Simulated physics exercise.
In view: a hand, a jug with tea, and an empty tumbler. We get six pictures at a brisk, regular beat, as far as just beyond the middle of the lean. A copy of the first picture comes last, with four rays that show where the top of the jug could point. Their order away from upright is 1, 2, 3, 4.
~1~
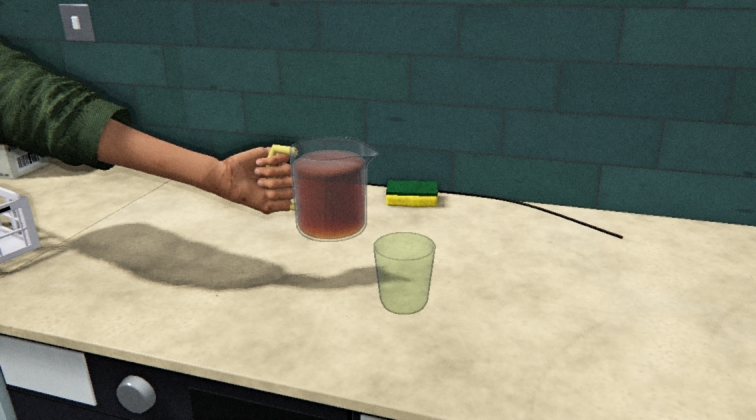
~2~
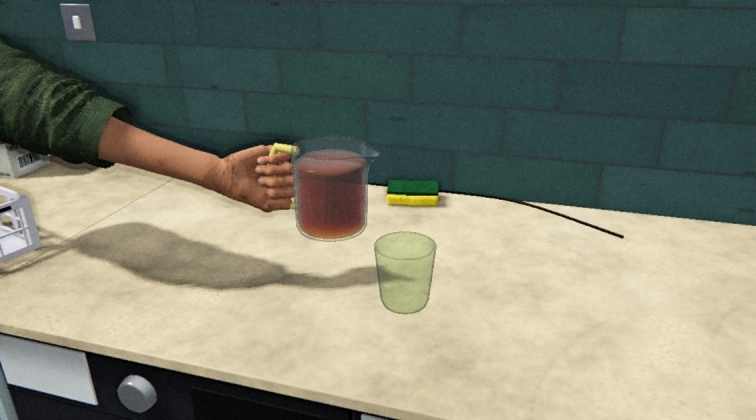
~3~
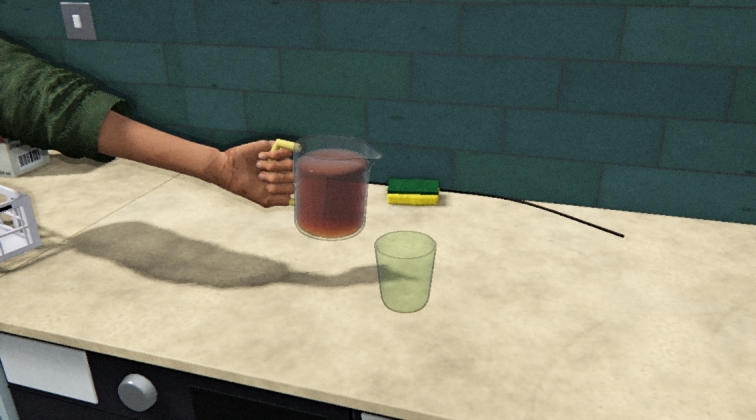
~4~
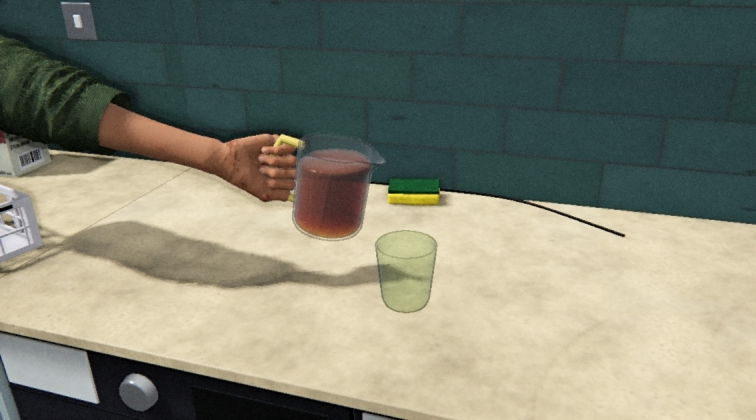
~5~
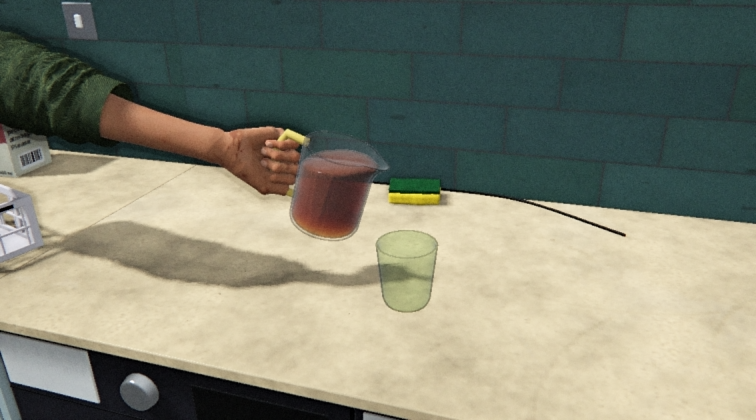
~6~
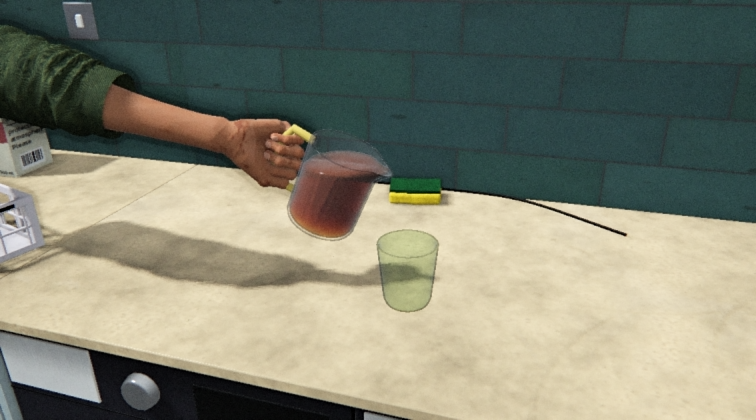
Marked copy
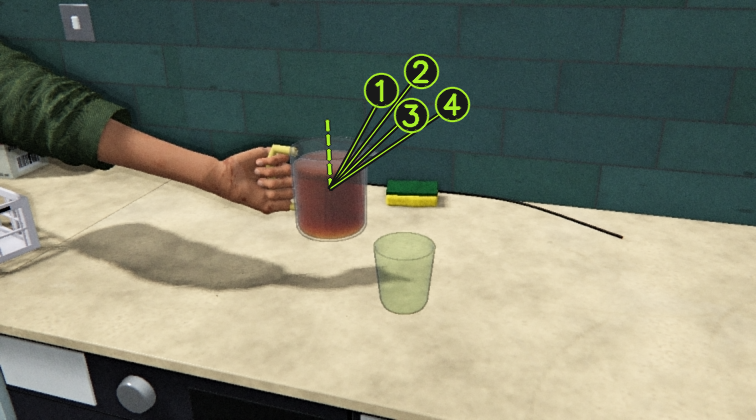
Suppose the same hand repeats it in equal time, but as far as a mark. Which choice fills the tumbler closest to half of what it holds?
Go for 4.
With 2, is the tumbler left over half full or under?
Under.
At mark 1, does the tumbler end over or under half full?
Under.
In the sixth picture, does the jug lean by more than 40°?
No.
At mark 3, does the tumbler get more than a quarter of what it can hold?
Yes.
On the marked copy, 1 at (375, 107); 2 at (410, 84); 3 at (397, 125); 4 at (438, 114).
If 1 is chosen, the tumbler ends with about 13 % of what it can hold.
If 2 is chosen, the tumbler ends with about 24 % of what it can hold.
If 3 is chosen, the tumbler ends with about 37 % of what it can hold.
If 4 is chosen, the tumbler ends with about 53 % of what it can hold.
